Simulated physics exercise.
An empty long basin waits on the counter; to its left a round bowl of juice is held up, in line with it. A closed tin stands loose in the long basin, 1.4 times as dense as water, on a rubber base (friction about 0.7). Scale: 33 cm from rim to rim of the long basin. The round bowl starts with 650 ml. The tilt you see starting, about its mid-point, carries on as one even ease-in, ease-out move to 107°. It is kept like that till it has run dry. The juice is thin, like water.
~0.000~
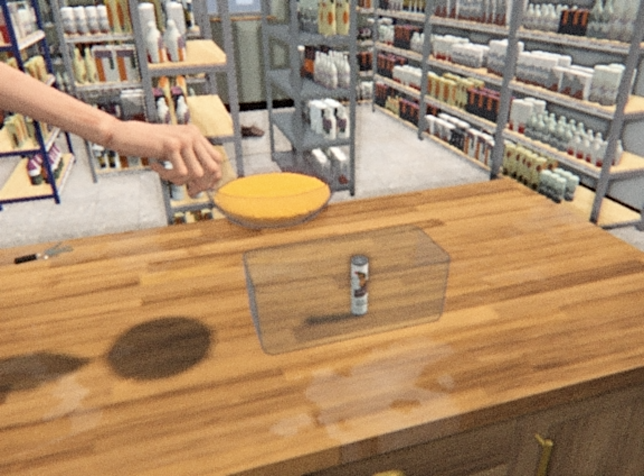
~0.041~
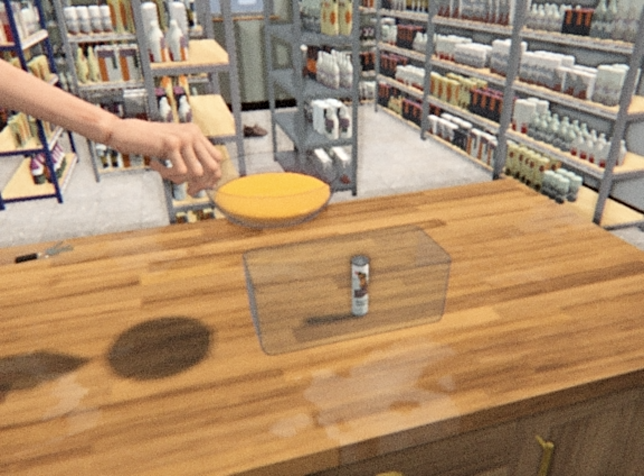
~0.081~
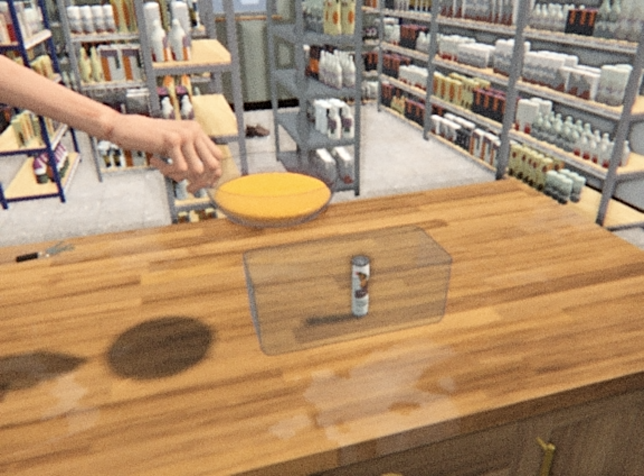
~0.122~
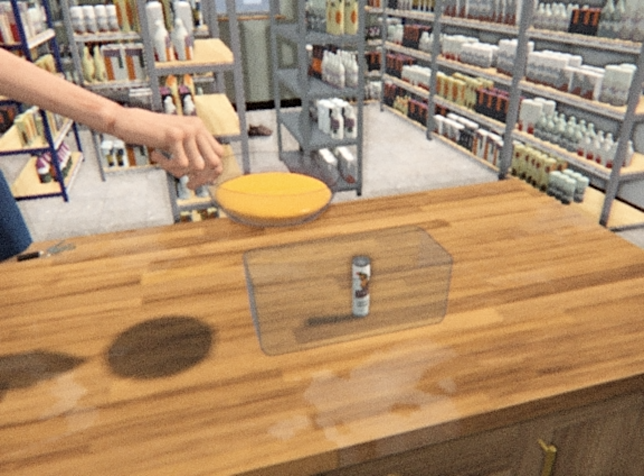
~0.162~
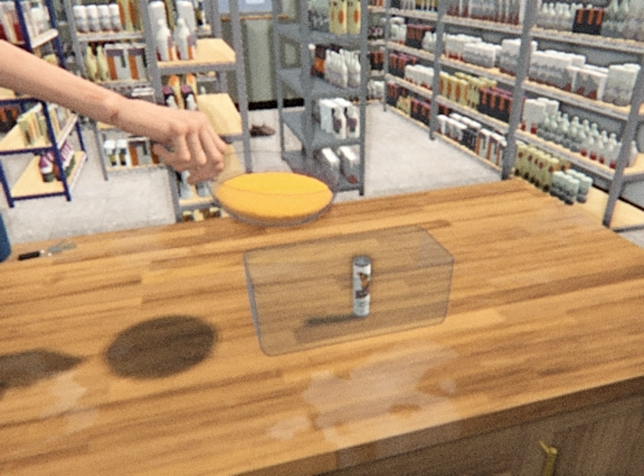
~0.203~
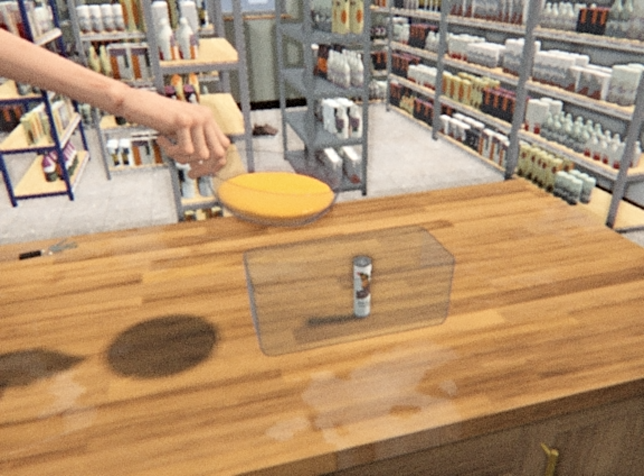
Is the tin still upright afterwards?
The tin keeps standing.
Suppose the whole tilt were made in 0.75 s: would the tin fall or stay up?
The tin remains upright.
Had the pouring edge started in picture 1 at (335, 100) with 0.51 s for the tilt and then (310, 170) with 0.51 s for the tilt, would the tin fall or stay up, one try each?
First it keeps standing; then it goes over.
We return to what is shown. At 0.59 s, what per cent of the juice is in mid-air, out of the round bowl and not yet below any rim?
Near 46 in a hundred.
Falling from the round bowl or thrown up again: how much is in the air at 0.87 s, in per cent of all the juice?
Near 3 in a hundred.
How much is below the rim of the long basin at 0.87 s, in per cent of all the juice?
Near 96 in a hundred.
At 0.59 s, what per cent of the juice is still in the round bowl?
About 32 per cent.
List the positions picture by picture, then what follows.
The first picture shows tilt 0°; pouring edge (334, 166); surface from (213, 199) to (327, 184); the long basin's rim runs from (249, 273) to (433, 242); the tin's top is at (360, 263).
The second picture shows tilt 0°; pouring edge (335, 166); surface from (213, 199) to (327, 184).
The third picture shows tilt 2°; pouring edge (335, 168); surface from (213, 197) to (327, 185).
The fourth picture shows tilt 4°; pouring edge (337, 170); surface from (213, 196) to (328, 186).
The fifth picture shows tilt 7°; pouring edge (338, 173); surface from (214, 194) to (329, 186).
The sixth picture shows tilt 11°; pouring edge (339, 176); surface from (215, 192) to (331, 187).
After 0.59 s the tilt is 70° and 31 per cent is still to pour; the tin stands where it began.
After 0.87 s the tilt is 104° and 1 per cent is still to pour; the tin stands where it began.
After 1.16 s the tilt is 107° and 0 per cent is still to pour; the tin stands where it began.
After 1.48 s the tilt is 107° and 0 per cent is still to pour; the tin stands where it began.
In the end the tin stands where it began.
